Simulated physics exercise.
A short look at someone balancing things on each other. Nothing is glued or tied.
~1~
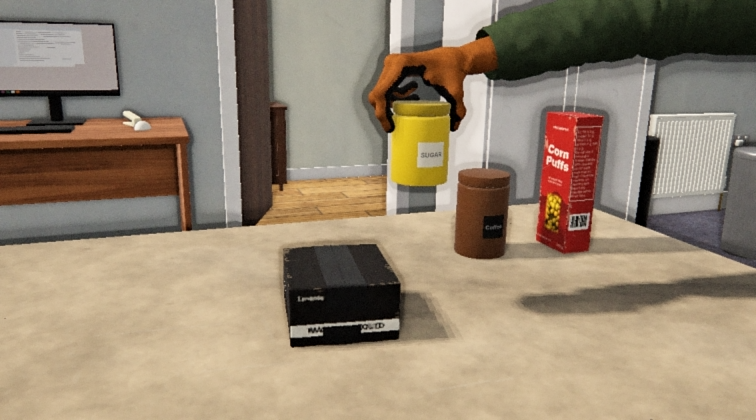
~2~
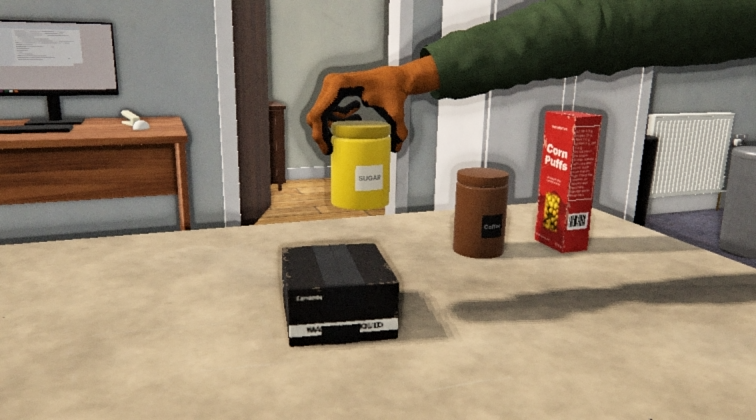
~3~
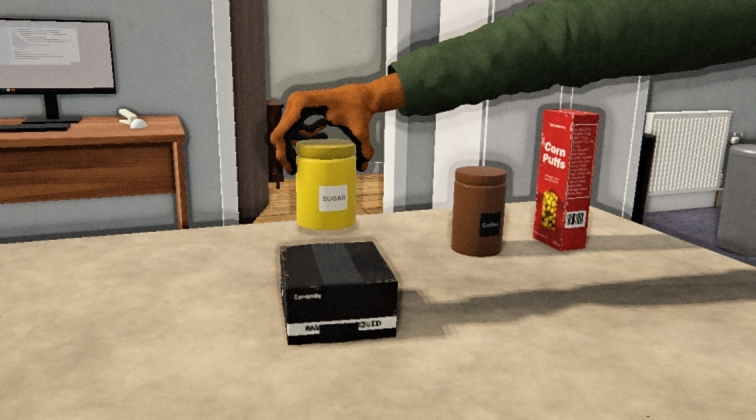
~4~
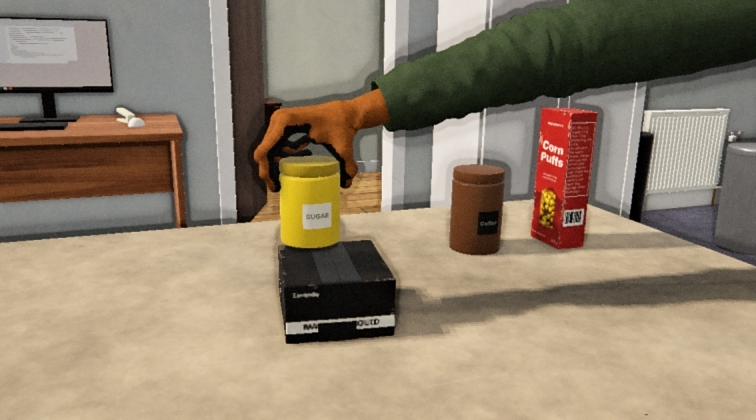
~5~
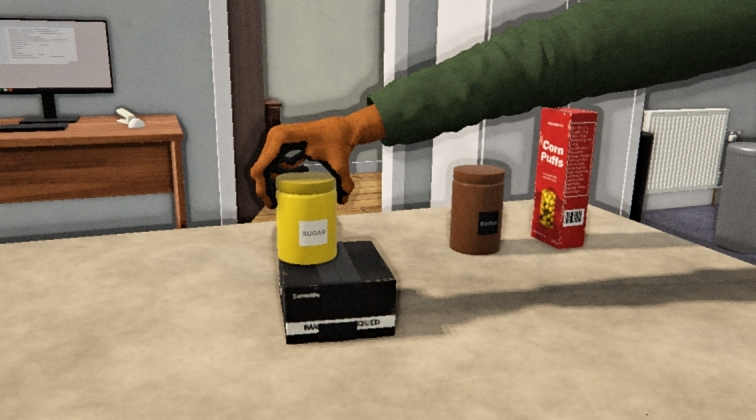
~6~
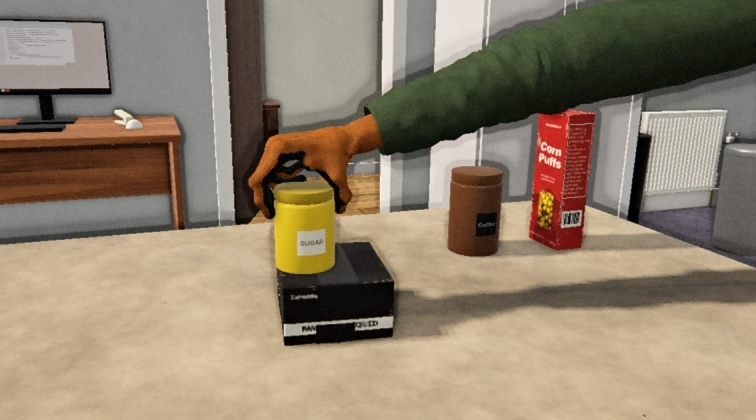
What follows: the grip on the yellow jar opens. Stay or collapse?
The pile stays up.
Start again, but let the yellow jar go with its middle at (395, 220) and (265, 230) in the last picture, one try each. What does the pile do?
First try: It gives way; second try: It comes apart.
Then, 0.50 s on from there, no change.
Then, 1.30 s on from there, yellow jar resting near (305, 227).
In the end, all 4 unmoved. At the end, from the last picture's camera, yellow jar near (304, 227). The pile holds.
